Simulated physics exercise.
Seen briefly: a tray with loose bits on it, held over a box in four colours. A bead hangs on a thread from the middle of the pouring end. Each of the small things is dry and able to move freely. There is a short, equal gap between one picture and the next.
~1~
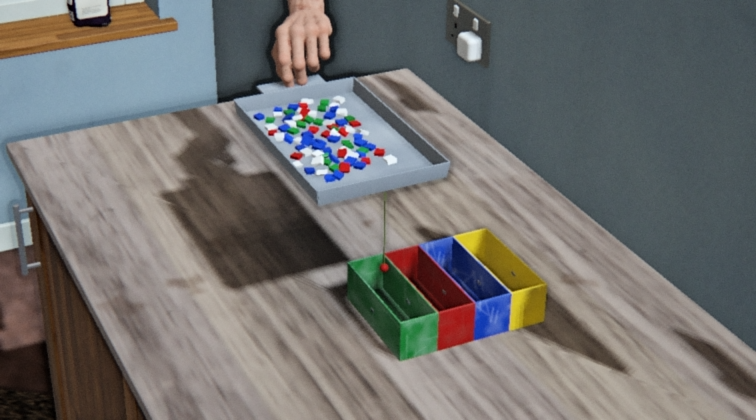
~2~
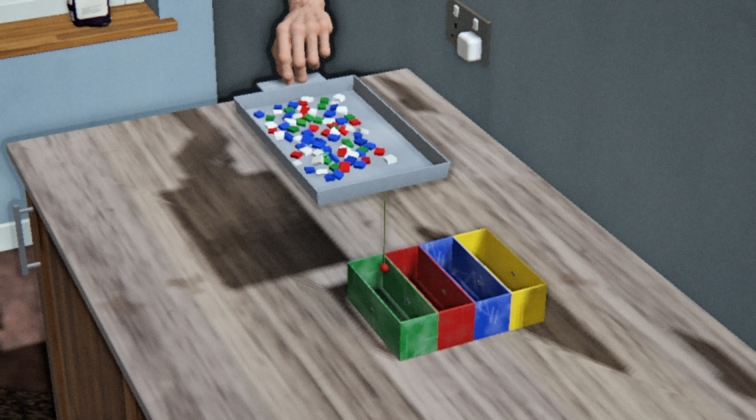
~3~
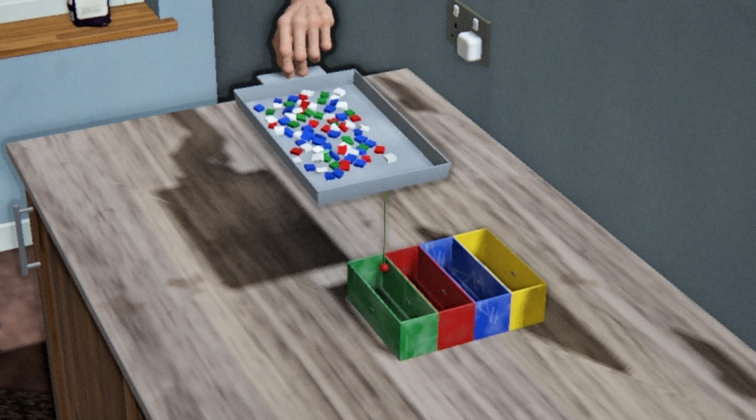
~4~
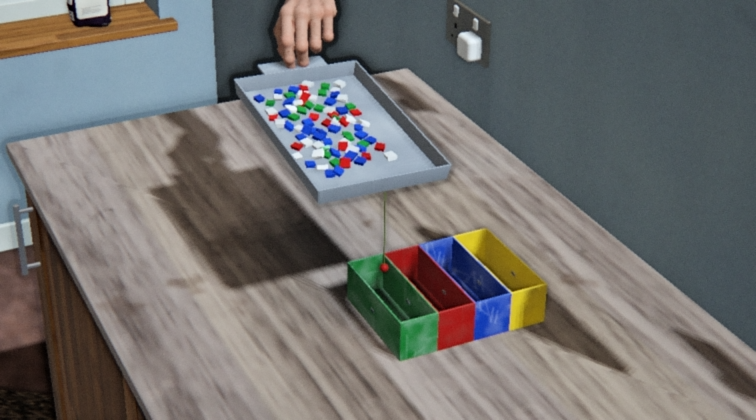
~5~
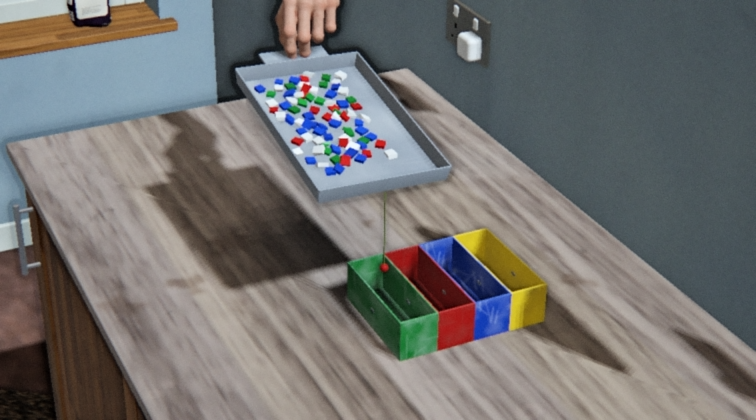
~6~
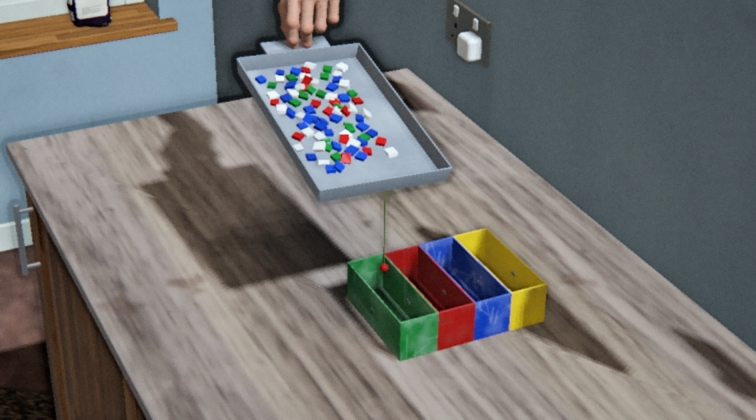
A hand at the top holds the far end of a grey tray above a wood-grained worktop, seen from above at an angle, with grey and pale blue walls behind. Small red, blue, green and white tiles cover the tray, and a red bead hangs on a thread over a box with green, red, blue and yellow cells. The hand slowly raises the tray's far end, tilting it slightly, while the camera stays still.
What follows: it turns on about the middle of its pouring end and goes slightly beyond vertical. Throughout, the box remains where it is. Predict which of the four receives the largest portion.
The red one receives the largest portion.
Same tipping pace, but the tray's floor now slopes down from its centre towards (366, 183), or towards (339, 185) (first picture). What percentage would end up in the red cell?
So it's 10 percent with the first slope and 0 percent with the other.
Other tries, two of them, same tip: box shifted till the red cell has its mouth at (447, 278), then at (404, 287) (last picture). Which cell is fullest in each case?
So the first one goes to red and the second to the blue one.
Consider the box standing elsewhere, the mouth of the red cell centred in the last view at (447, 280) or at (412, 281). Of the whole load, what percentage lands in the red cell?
Roughly 40% on the first try and 30% on the second.
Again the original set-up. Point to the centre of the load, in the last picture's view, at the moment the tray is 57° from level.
The middle of the pieces sits at roughly (396, 152).
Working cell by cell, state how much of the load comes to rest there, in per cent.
Per cell: Green at 20 %, red at 40 %, blue at 30 %, yellow at 0 %.
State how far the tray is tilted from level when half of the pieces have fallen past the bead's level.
I'd put it at about 110 degrees.
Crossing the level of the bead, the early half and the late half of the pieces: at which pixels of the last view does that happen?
Around (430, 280) at first; around (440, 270) after that.
Soon after the last picture, tray tipped steeply; nearly all on the tray; a stray few falling or outside the box.
A little later, tray tipped right over; nearly all on the tray; a stray few in the red cell; a stray few in the blue cell; a stray few falling or outside the box.
Later still, tray tipped past a quarter turn; about half in the red cell; about a quarter in the blue cell; about a quarter in the green cell; a small part falling or outside the box.
At rest, tray tipped past a quarter turn; about half in the red cell; about a quarter in the blue cell; about a quarter in the green cell; none in the yellow cell; a small part outside the box.
